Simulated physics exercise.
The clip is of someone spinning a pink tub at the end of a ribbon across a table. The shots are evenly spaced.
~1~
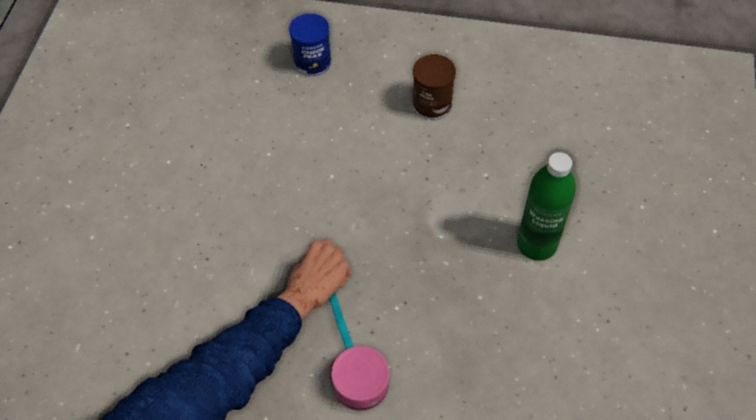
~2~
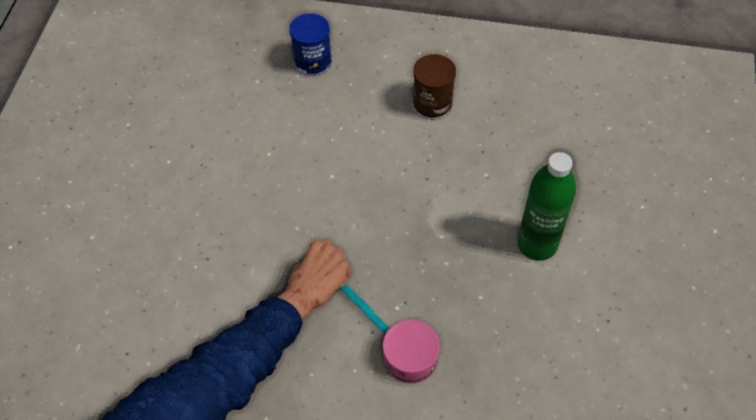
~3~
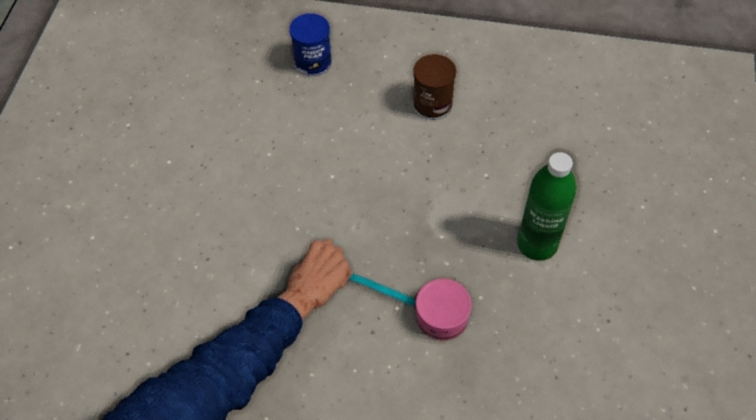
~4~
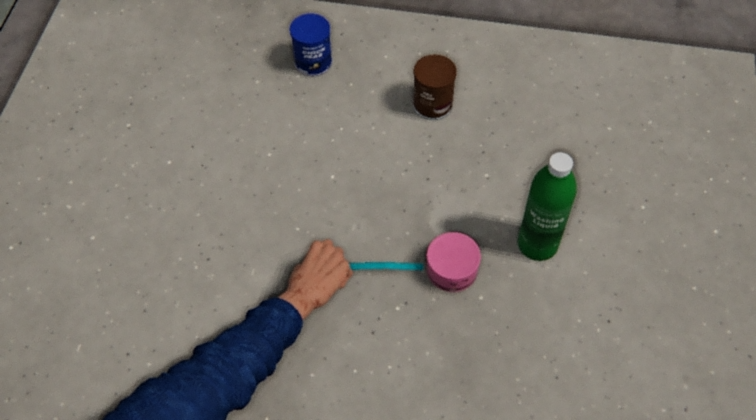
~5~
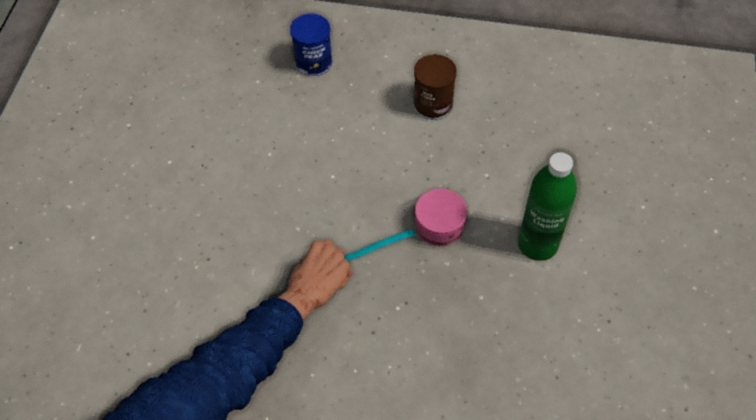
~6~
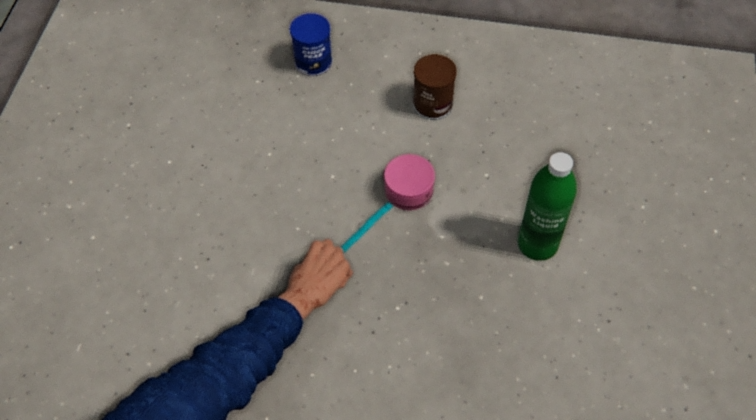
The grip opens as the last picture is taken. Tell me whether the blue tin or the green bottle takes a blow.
In the end the blue tin stays untouched; the green bottle remains clear.
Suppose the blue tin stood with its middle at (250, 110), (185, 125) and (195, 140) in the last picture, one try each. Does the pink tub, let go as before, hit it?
First place: Takes a knock; second place: Remains clear; third place: Remains clear.
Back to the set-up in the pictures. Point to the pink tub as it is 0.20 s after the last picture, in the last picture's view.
At about (243, 93).
Then, 0.08 s after the last picture, tub near (331, 139).
Then, 0.20 s after the last picture, tub near (243, 93).
At rest, tub near (162, 49). The blue tin remains clear and the green bottle escapes it.
